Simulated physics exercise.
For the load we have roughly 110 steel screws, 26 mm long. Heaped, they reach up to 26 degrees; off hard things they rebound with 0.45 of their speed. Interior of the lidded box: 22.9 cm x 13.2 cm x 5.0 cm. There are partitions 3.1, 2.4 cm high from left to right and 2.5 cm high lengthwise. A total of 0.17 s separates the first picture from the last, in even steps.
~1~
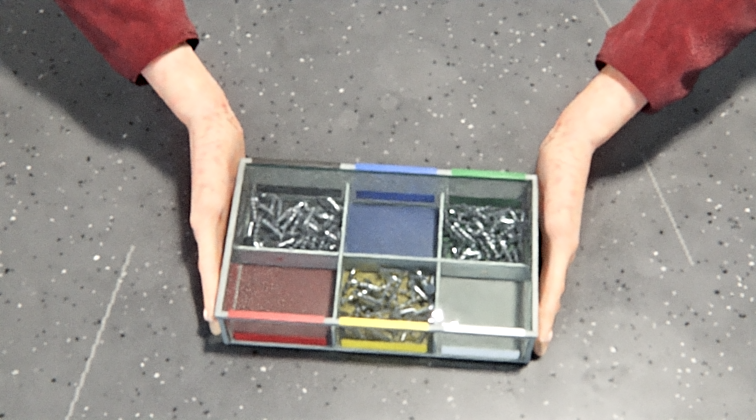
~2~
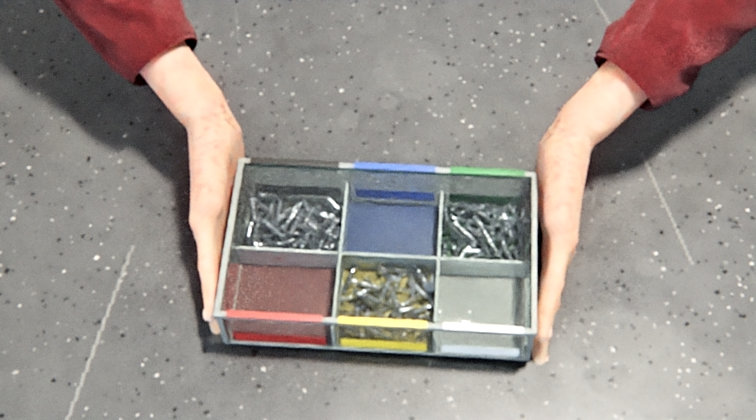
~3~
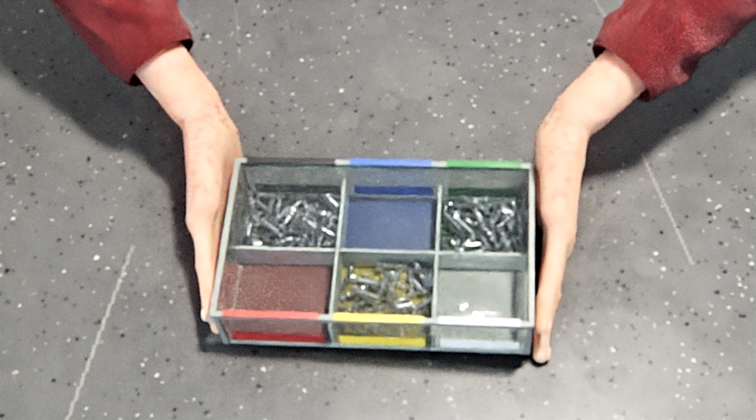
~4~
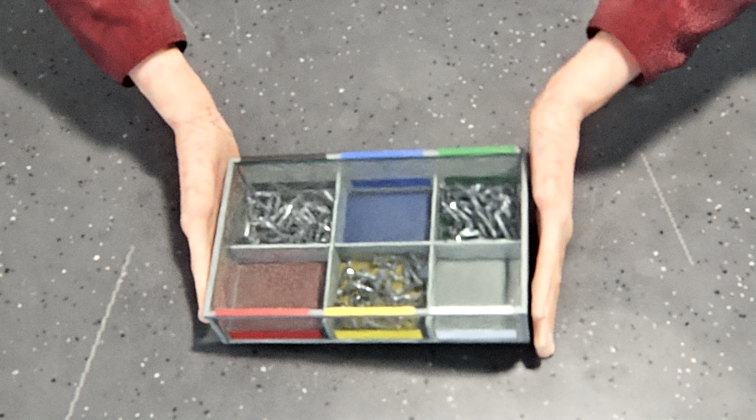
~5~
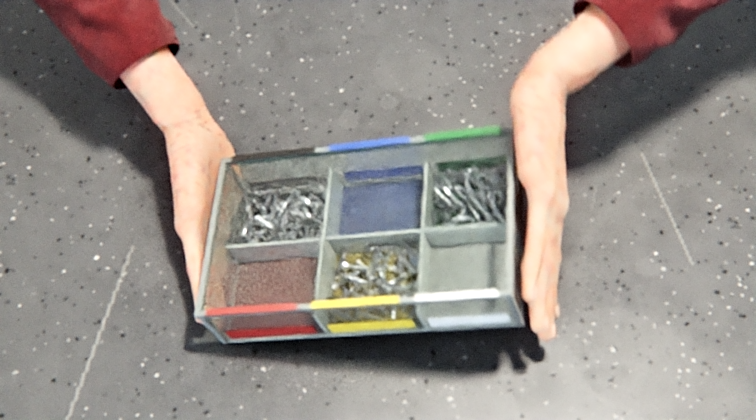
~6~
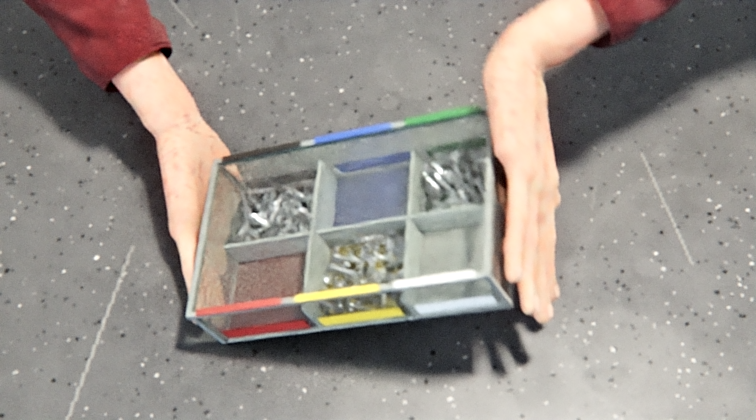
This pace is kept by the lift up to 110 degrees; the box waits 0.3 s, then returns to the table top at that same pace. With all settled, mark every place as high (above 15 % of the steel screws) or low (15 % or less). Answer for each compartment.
Red compartment: High; blue compartment: Low; green compartment: Low; yellow compartment: Low; white compartment: Low; black compartment: High.
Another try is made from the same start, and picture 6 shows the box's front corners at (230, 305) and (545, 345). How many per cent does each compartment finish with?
Final shares: Red 0%, blue 0%, green 20%, yellow 25%, white 55%, black 0%.
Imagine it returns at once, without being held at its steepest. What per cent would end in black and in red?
That would leave black with 60 percent and red with 30 percent.
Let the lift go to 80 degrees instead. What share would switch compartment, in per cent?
I'd say close to 45 percent.
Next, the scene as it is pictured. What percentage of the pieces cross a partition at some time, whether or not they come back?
60 %, roughly.
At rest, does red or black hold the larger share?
The larger amount is in the black one.
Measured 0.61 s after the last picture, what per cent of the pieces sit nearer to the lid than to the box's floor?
About 80 per cent.
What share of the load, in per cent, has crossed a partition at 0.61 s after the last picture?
Roughly 50 per cent.
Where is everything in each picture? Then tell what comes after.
In the first picture, box tilt 0 degrees, front corners at (221, 313) and (532, 333); green 30 %, yellow 30 %, black 40 %.
In the second picture, box tilt 1 degrees, front corners at (220, 313) and (531, 330).
In the third picture, box tilt 4 degrees, front corners at (216, 312) and (528, 322), lowest corner left front.
In the fourth picture, box tilt 9 degrees, front corners at (210, 312) and (521, 309), lowest corner left front.
In the fifth picture, box tilt 16 degrees, front corners at (201, 312) and (507, 291), lowest corner left front.
In the sixth picture, box tilt 24 degrees, front corners at (193, 313) and (485, 272), lowest corner left front; green 30 %, yellow 30 %, black 40 %.
Then, 0.61 s after the last picture, tilt 110 degrees; red 25 %, yellow 15 %, black 60 %.
Then, 1.02 s after the last picture, tilt 62 degrees; red 35 %, yellow 5 %, black 60 %.
Then, 1.51 s after the last picture, tilt 0 degrees; red 35 %, yellow 5 %, black 60 %.
In the end, red 35 %, blue 0 %, green 0 %, yellow 5 %, white 0 %, black 60 %.
